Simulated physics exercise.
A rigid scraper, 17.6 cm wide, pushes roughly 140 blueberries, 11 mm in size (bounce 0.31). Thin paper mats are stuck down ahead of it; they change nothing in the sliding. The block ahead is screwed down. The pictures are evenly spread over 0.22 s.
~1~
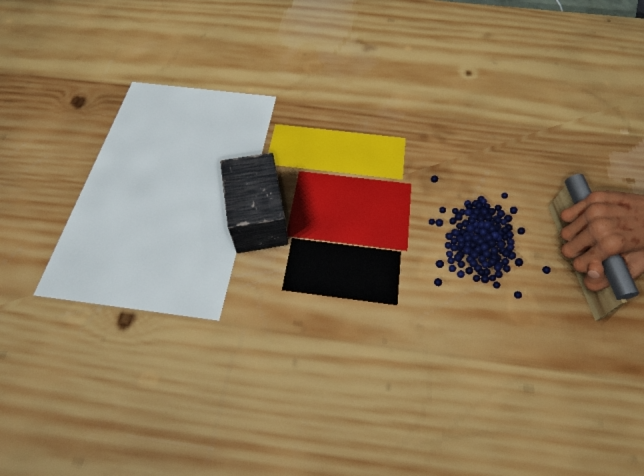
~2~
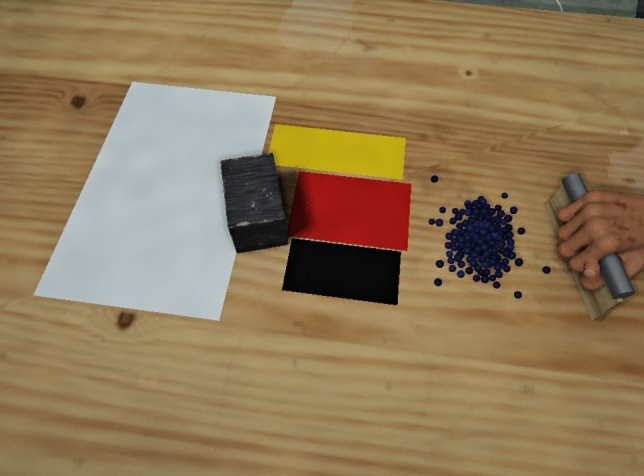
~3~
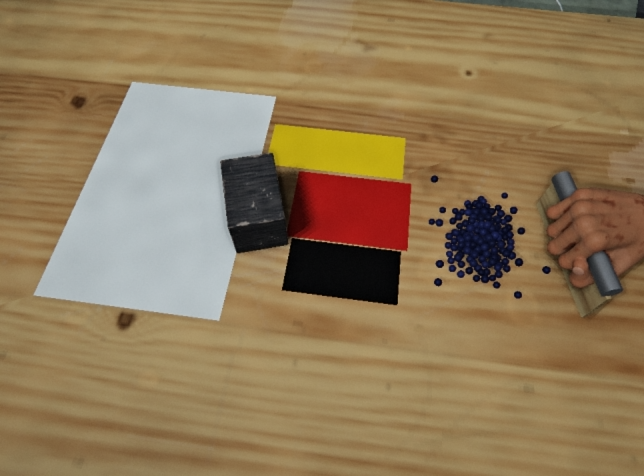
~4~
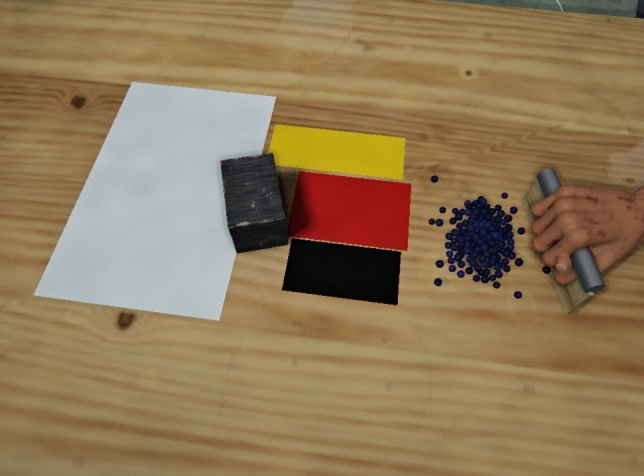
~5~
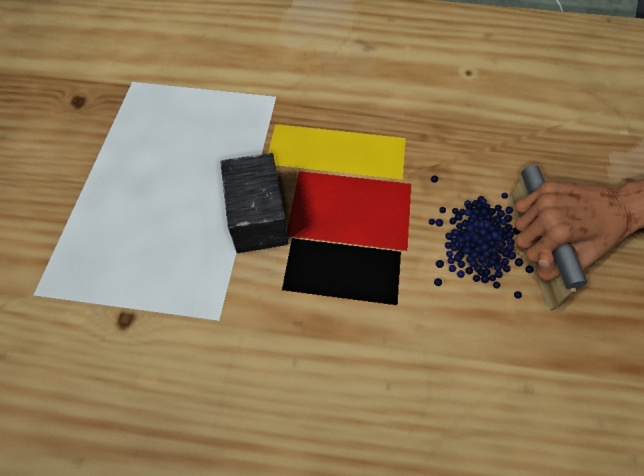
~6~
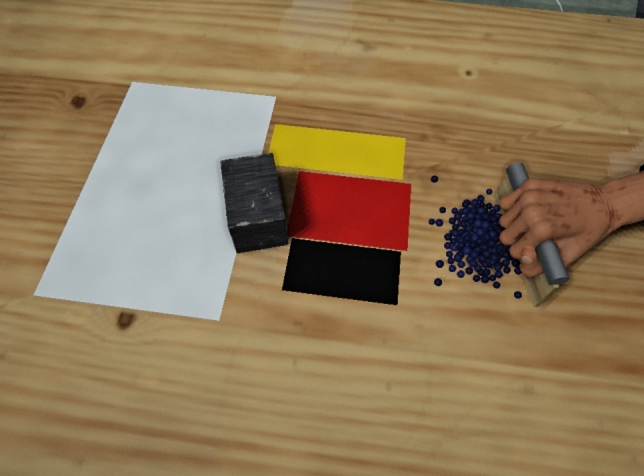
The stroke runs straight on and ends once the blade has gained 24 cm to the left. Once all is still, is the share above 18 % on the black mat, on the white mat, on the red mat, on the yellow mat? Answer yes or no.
Black mat: Yes, white mat: No, red mat: Yes, yellow mat: No.
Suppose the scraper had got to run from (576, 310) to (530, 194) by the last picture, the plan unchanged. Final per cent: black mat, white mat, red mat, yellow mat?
Black mat 50, white mat 0, red mat 20, yellow mat 0.
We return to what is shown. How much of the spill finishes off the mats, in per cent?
Roughly 10 per cent.
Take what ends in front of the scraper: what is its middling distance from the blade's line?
Roughly 4 cm.
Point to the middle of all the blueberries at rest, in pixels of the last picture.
Around (375, 229).
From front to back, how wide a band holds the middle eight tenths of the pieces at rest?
About 16 cm.
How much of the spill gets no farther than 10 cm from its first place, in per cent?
About 10 per cent.
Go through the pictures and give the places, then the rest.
In the first picture, scraper from (618, 303) to (567, 188); moved 0.0 cm; pieces shifted so far, 0; middle of the spill at (489, 238); black mat at (343, 271); red mat at (351, 209); yellow mat at (337, 151); white mat at (170, 184); block at (251, 188).
In the second picture, scraper from (615, 302) to (564, 188); moved 0.4 cm; pieces shifted so far, 0; middle of the spill at (489, 238).
In the third picture, scraper from (603, 300) to (554, 186); moved 1.8 cm; pieces shifted so far, 0; middle of the spill at (489, 238).
In the fourth picture, scraper from (586, 296) to (539, 183); moved 3.7 cm; pieces shifted so far, 0; middle of the spill at (489, 238).
In the fifth picture, scraper from (569, 292) to (524, 180); moved 5.8 cm; pieces shifted so far, 3; middle of the spill at (489, 238).
In the sixth picture, scraper from (552, 288) to (510, 177); moved 7.8 cm; pieces shifted so far, 48; middle of the spill at (480, 232); black mat at (343, 271); red mat at (351, 209); yellow mat at (337, 151); white mat at (170, 184); block at (251, 188).
Then, 0.21 s after the last picture, scraper 18 cm from its start, spill 16 cm wide; red mat 20 %, off the mats 80 %.
Then, 0.42 s after the last picture, scraper 24 cm from its start, spill 19 cm wide; black mat 25 %, red mat 60 %, yellow mat 5 %, off the mats 10 %.
Then, 0.61 s after the last picture, scraper 24 cm from its start, spill 19 cm wide; black mat 25 %, red mat 60 %, yellow mat 5 %, off the mats 10 %.
In the end, black mat 25 %, red mat 60 %, yellow mat 5 %, white mat 0 %, off the mats 10 %.
